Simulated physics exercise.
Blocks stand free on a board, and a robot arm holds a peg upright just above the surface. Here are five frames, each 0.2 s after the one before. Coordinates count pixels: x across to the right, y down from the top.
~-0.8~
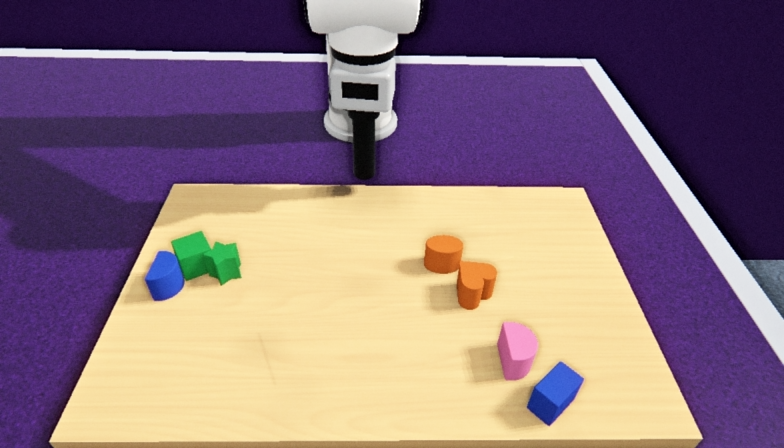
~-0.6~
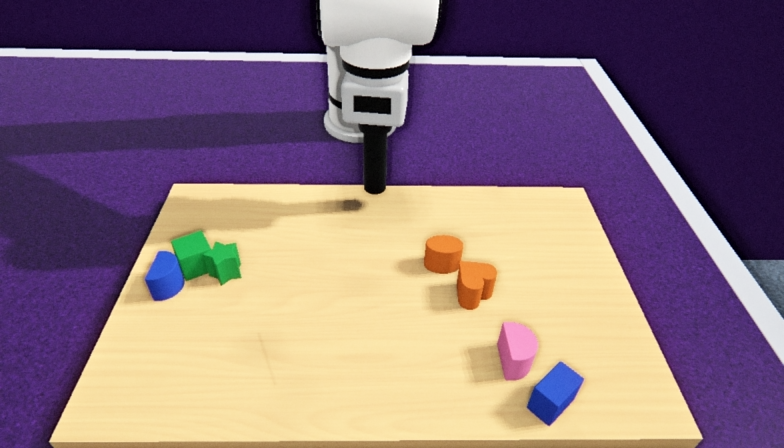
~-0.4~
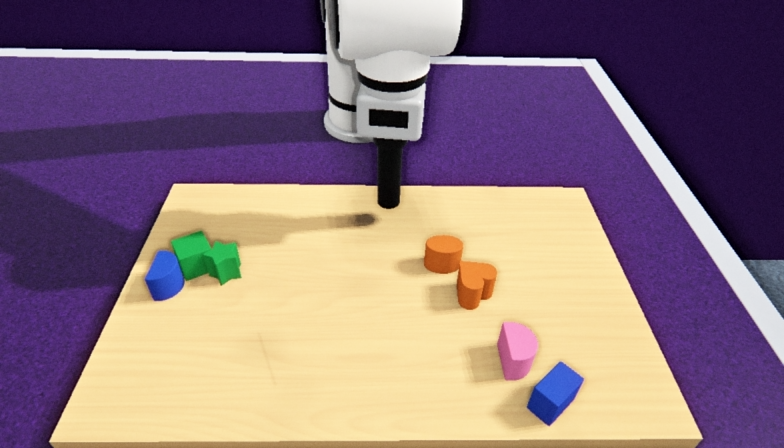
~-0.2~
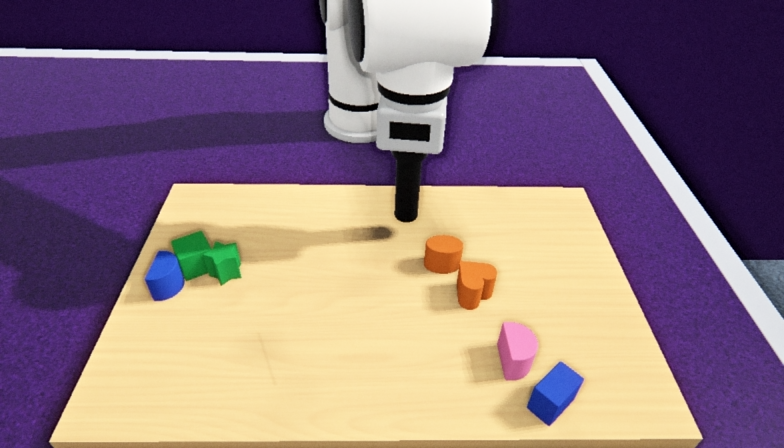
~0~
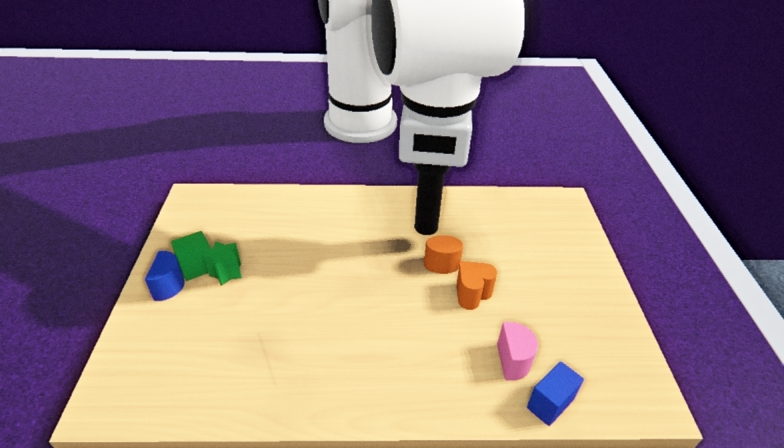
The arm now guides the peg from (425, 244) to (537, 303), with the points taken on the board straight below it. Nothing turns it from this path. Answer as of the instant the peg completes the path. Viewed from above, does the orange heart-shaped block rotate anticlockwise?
I expect so.
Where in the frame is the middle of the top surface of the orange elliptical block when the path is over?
The middle of its upper face will lie at (458, 260).
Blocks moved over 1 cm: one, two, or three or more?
There will be two blocks displaced.
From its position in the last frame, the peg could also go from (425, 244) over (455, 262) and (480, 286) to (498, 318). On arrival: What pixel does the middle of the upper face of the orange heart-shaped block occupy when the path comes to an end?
Its top face will be centred at roughly (483, 314).
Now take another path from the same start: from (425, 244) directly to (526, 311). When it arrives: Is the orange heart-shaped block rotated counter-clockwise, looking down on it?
I'd say yes.
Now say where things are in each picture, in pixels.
In the first picture, peg tip (364, 174); block tops, orange elliptical block (445, 243); orange heart-shaped block (477, 273); pink D-shaped block (520, 340).
In the second picture, peg (375, 188); blocks unchanged.
In the third picture, peg (389, 202); blocks unchanged.
In the fourth picture, peg (406, 215); blocks unchanged.
In the fifth picture, peg (426, 228); orange elliptical block (445, 243); orange heart-shaped block (477, 273); pink D-shaped block (520, 340).
What follows on the original path. One third of the way, peg (462, 246); orange elliptical block (458, 259), turned 35° clockwise; orange heart-shaped block (480, 281), turned 25° anticlockwise.
Two thirds of the way, peg (502, 267); orange elliptical block (458, 260), turned 40° clockwise; orange heart-shaped block (480, 282), turned 30° anticlockwise.
At the end, peg (543, 287); orange elliptical block (458, 260), turned 40° clockwise; orange heart-shaped block (480, 282), turned 30° anticlockwise; pink D-shaped block in place.
